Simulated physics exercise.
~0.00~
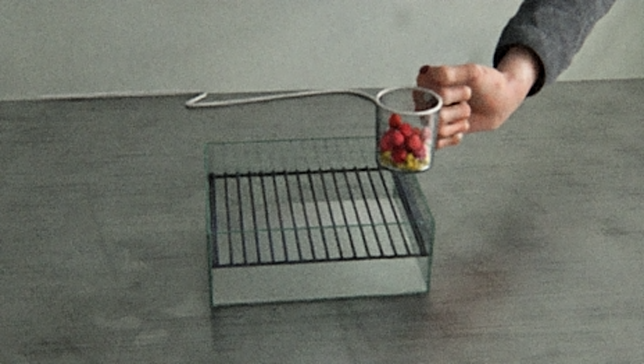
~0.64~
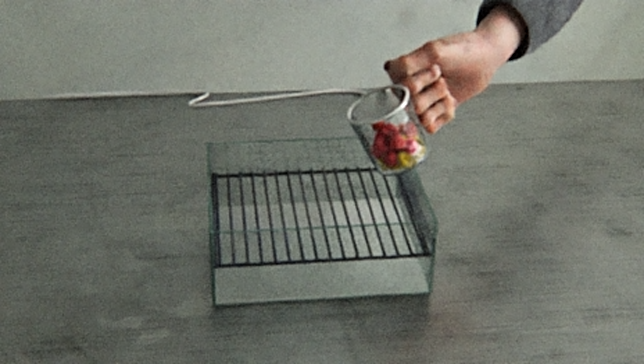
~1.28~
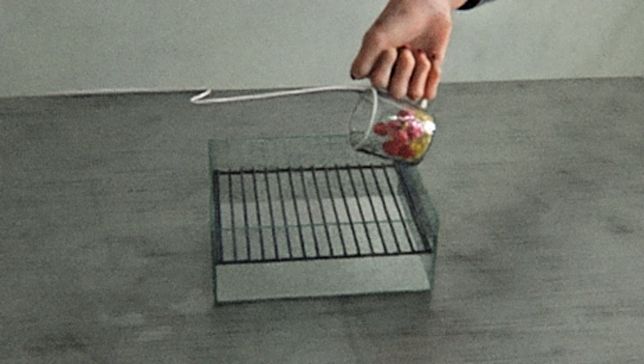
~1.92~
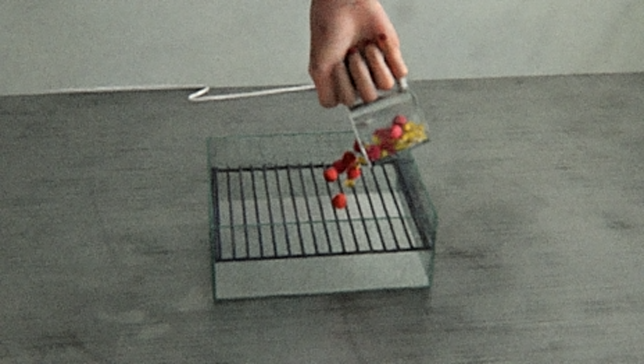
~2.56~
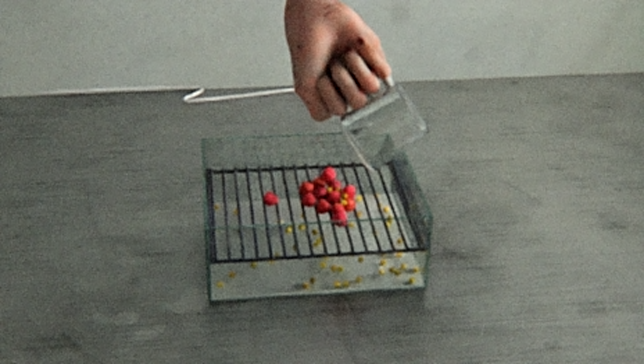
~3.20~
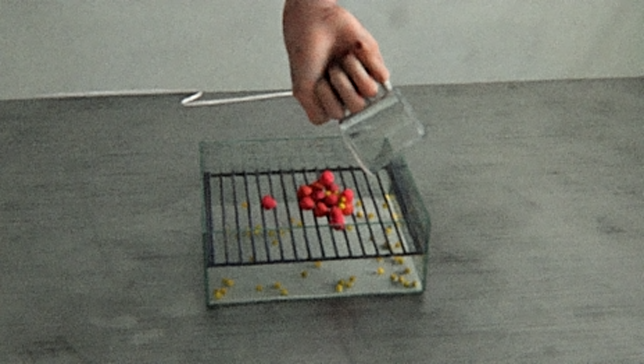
A hand tipping a clear cup of red and yellow pieces, the red staying on a wire rack, most yellow falling through.
